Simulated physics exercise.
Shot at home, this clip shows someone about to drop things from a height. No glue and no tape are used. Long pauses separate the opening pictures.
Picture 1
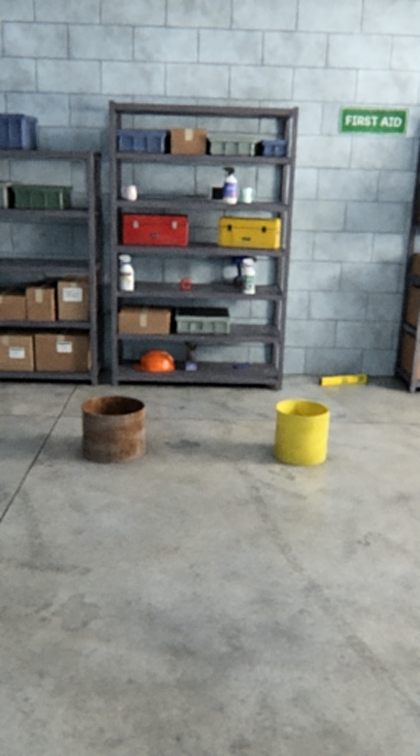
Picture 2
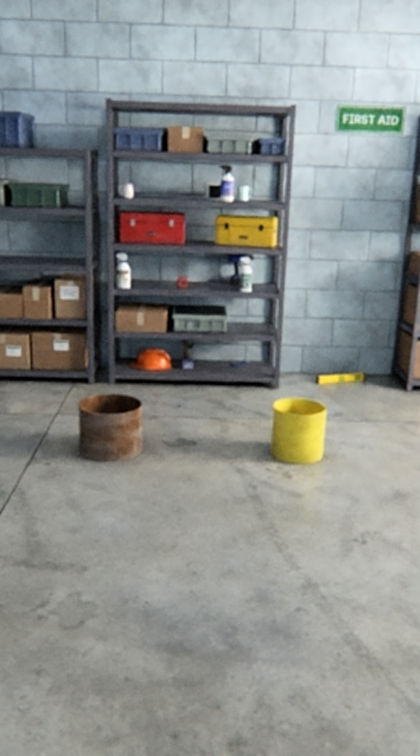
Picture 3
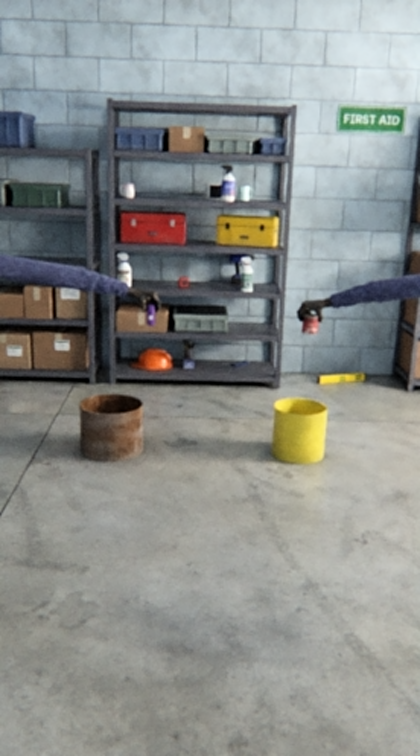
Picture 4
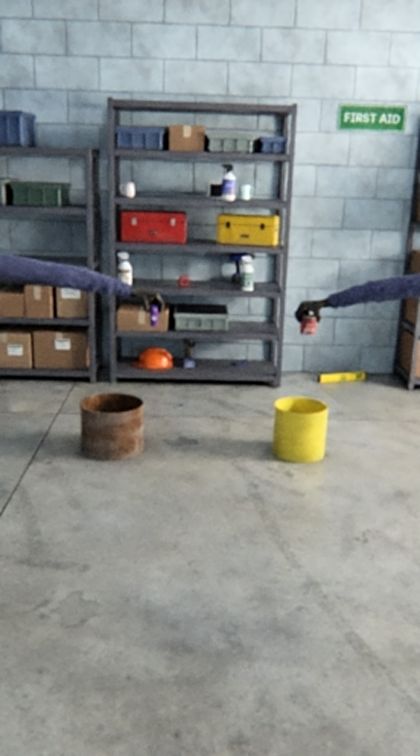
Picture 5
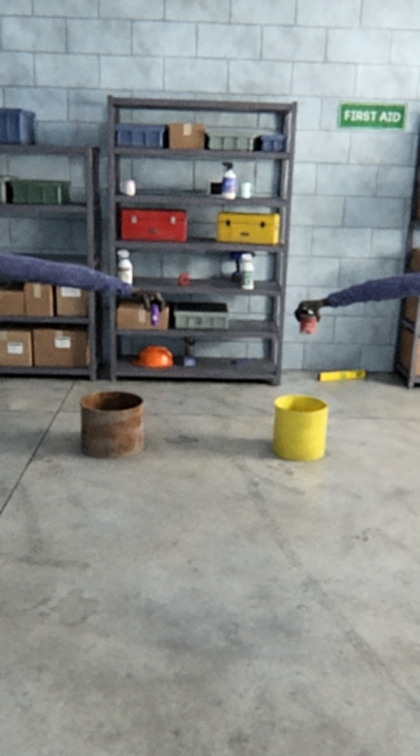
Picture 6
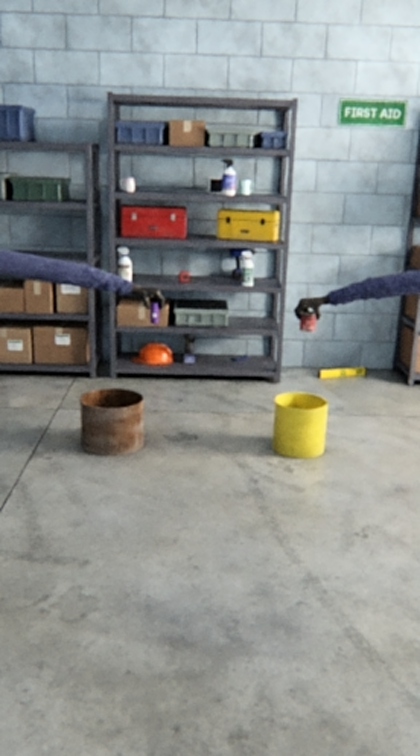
Two sleeved arms reach in from opposite sides and hold small objects above two open bins.
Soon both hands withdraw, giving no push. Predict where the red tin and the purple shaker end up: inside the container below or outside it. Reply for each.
The red tin ends up inside; the purple shaker ends up outside.
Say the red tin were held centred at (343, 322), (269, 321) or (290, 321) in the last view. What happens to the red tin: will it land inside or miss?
The first time it drops outside, the second time it drops outside, the third time it gets in.
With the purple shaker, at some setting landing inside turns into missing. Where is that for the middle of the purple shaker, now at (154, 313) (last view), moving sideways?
Tipping point: Around (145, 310).
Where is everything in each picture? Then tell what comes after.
Right bin (301, 432), in the first picture.
Left bin (111, 427), in the second picture.
Still on the way; red tin (310, 324); right bin (299, 430), in the third picture.
Still on the way; purple shaker (154, 316); left bin (112, 426), in the fourth picture.
Still on the way; red tin (308, 324); right bin (300, 427), in the fifth picture.
In place, still held; red tin (308, 322); purple shaker (154, 313); left bin (112, 421), in the sixth picture.
Then, 0.18 s after the last picture, red tin moved about its own width near (306, 339); purple shaker moved well along near (154, 330).
Then, 0.30 s after the last picture, red tin falling near (303, 381); purple shaker falling near (154, 373).
Then, 0.40 s after the last picture, red tin falling near (300, 433); purple shaker falling near (154, 425).
At rest, the red tin lands inside, near (299, 439); the purple shaker misses, near (154, 436).
